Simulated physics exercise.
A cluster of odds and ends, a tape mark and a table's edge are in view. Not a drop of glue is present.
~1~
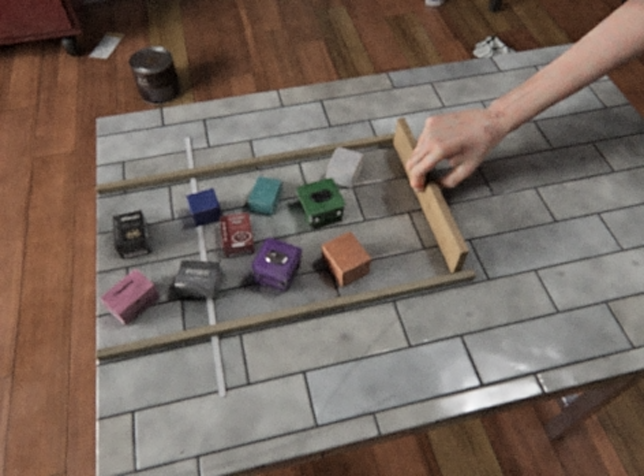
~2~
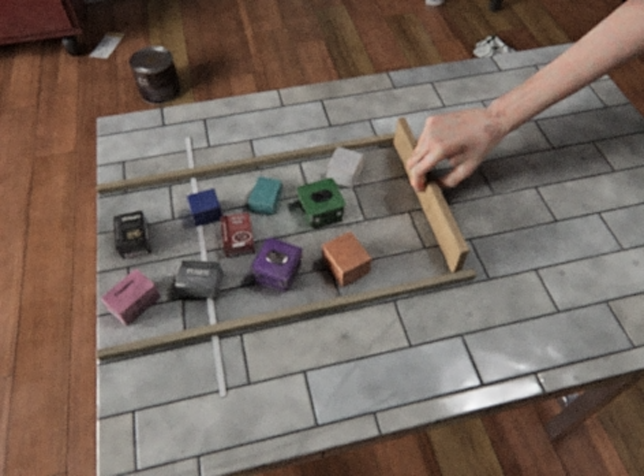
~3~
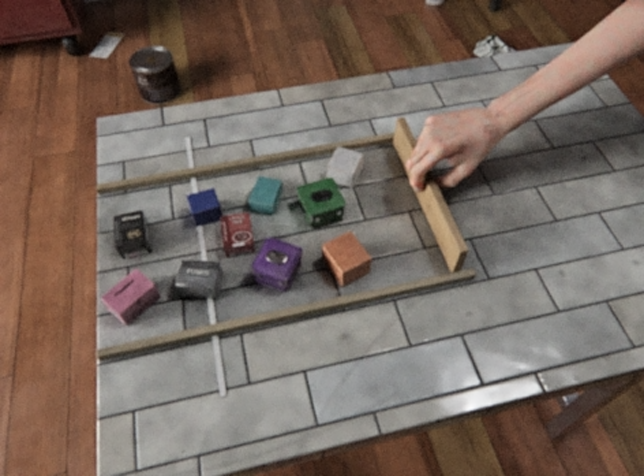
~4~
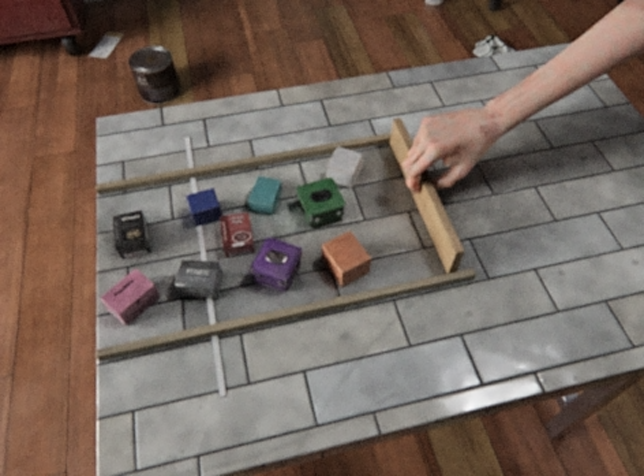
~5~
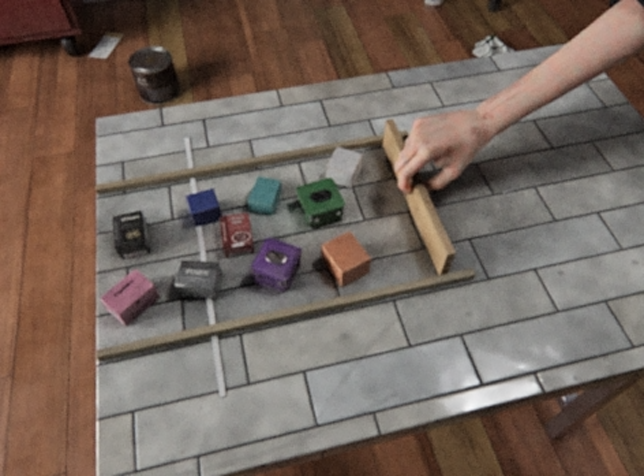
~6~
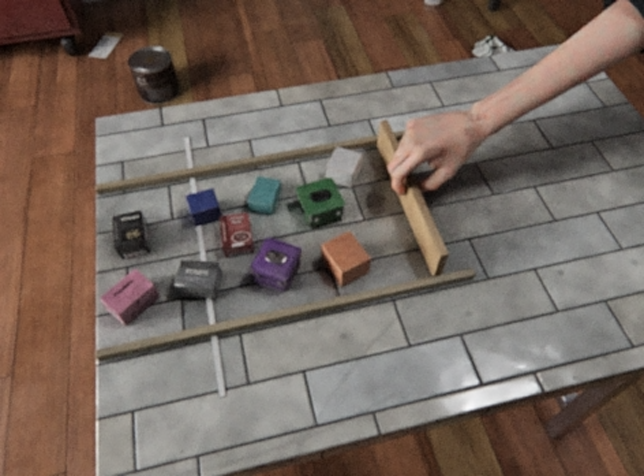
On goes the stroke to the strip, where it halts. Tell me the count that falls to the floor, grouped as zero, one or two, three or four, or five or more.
One or two leave.
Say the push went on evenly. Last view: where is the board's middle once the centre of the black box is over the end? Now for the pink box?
The middle would be close to (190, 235) and then close to (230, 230).
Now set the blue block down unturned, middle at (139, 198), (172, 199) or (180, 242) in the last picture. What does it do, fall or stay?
Taking the three spots in turn, the blue block holds its place, then holds its place, then holds its place.
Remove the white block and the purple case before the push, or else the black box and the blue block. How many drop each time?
First 0, then 1.
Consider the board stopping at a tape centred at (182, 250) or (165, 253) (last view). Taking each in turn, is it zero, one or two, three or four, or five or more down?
Okay, so it's either three or four for the first place and either three or four for the second.
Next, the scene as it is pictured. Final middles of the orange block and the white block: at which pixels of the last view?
The orange block stops around (189, 288); the white block around (180, 200).
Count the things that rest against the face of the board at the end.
Well, it touches 3.
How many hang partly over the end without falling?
Counting them gives 2.
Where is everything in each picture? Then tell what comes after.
Pink box (131, 298); black box (132, 235); grey box (199, 279); board (427, 191); tape (202, 246), in the first frame.
Black box (132, 234); orange block (346, 259), in the second frame.
Grey box (200, 279); board (427, 190), in the third frame.
Pink box (131, 298); green case (321, 203), in the fourth frame.
Black box (132, 235); blue block (204, 208), in the fifth frame.
Pink box (131, 298); black box (131, 234); grey box (199, 279); board (409, 194); tape (202, 246), in the sixth frame.
Soon after, none off yet; pink box at rest near (131, 298); black box at rest near (131, 234); grey box at rest near (199, 279).
Then, none off yet; pink box moved about its own width near (93, 307); black box moved a little near (119, 236); grey box moved about its own width near (142, 295).
At rest, the number that fall off is one or two; fallen, pink box.
